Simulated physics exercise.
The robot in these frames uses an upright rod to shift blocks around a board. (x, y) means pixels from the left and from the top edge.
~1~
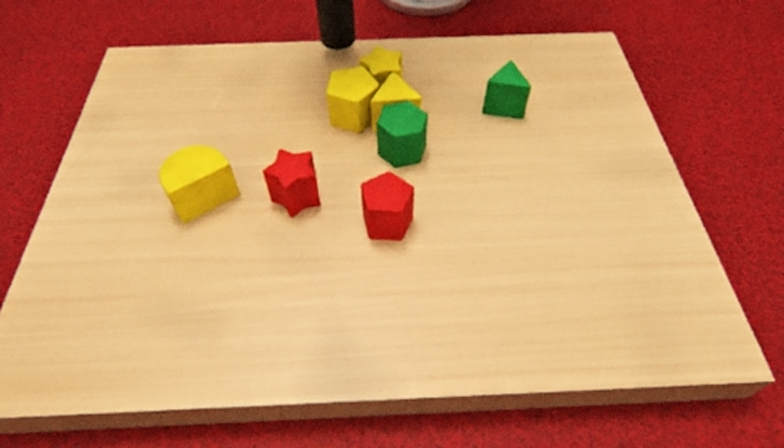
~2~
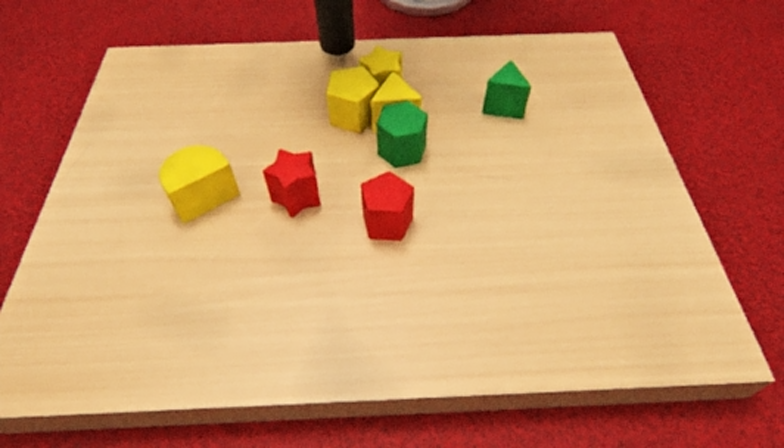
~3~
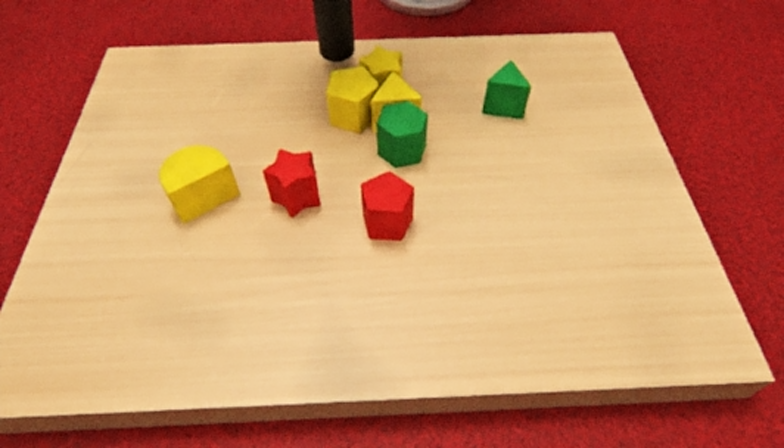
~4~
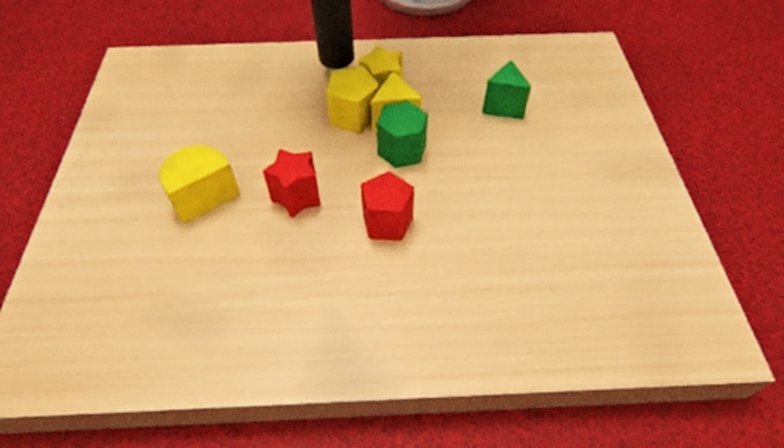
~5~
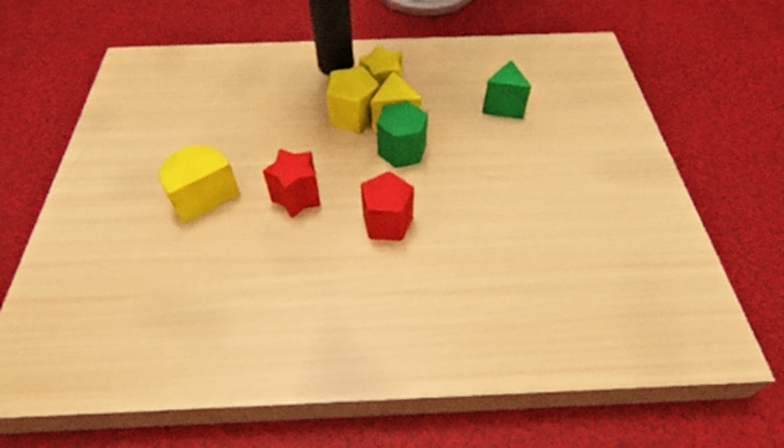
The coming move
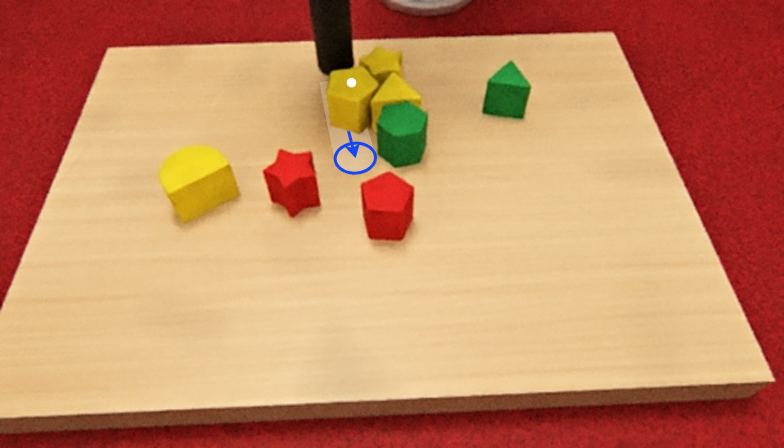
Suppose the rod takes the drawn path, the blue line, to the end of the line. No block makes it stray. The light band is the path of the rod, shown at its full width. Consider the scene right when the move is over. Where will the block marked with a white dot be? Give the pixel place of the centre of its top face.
I'd place it at (393, 146), taking the centre of its top.
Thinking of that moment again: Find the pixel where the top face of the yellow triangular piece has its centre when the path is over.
Final place: (415, 96).
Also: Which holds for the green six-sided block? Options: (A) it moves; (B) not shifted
The answer is A.
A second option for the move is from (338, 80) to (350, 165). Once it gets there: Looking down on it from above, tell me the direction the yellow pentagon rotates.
The sense of turning is anti-clockwise.
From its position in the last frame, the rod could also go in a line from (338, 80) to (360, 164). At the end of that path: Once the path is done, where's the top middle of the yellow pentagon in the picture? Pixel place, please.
Most likely (397, 153).
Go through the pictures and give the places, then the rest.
In the first picture, rod's lower end (338, 39); yellow pentagon (351, 83); yellow star block (382, 59); yellow triangular piece (395, 89); green six-sided block (402, 118).
In the second picture, rod (338, 45); blocks still.
In the third picture, rod (337, 51); blocks still.
In the fourth picture, rod (337, 58); blocks still.
In the fifth picture, rod (336, 65); yellow pentagon (351, 83); yellow star block (382, 59); yellow triangular piece (395, 89); green six-sided block (402, 118).
Drawn move, in a line from (338, 80) to (355, 158); the dot is on the yellow pentagon.
The first path, step by step. One third of the way, rod (341, 90); yellow pentagon (361, 96), turned 20° anticlockwise; yellow triangular piece (405, 92).
Two thirds of the way, rod (347, 117); yellow pentagon (379, 120), turned 50° anticlockwise; yellow triangular piece (414, 96), turned 35° anticlockwise; green six-sided block (429, 135).
At the end, rod (354, 144); yellow pentagon (393, 146), turned 60° anticlockwise; yellow star block still; yellow triangular piece (415, 96), turned 35° anticlockwise; green six-sided block (445, 143), turned 35° anticlockwise.
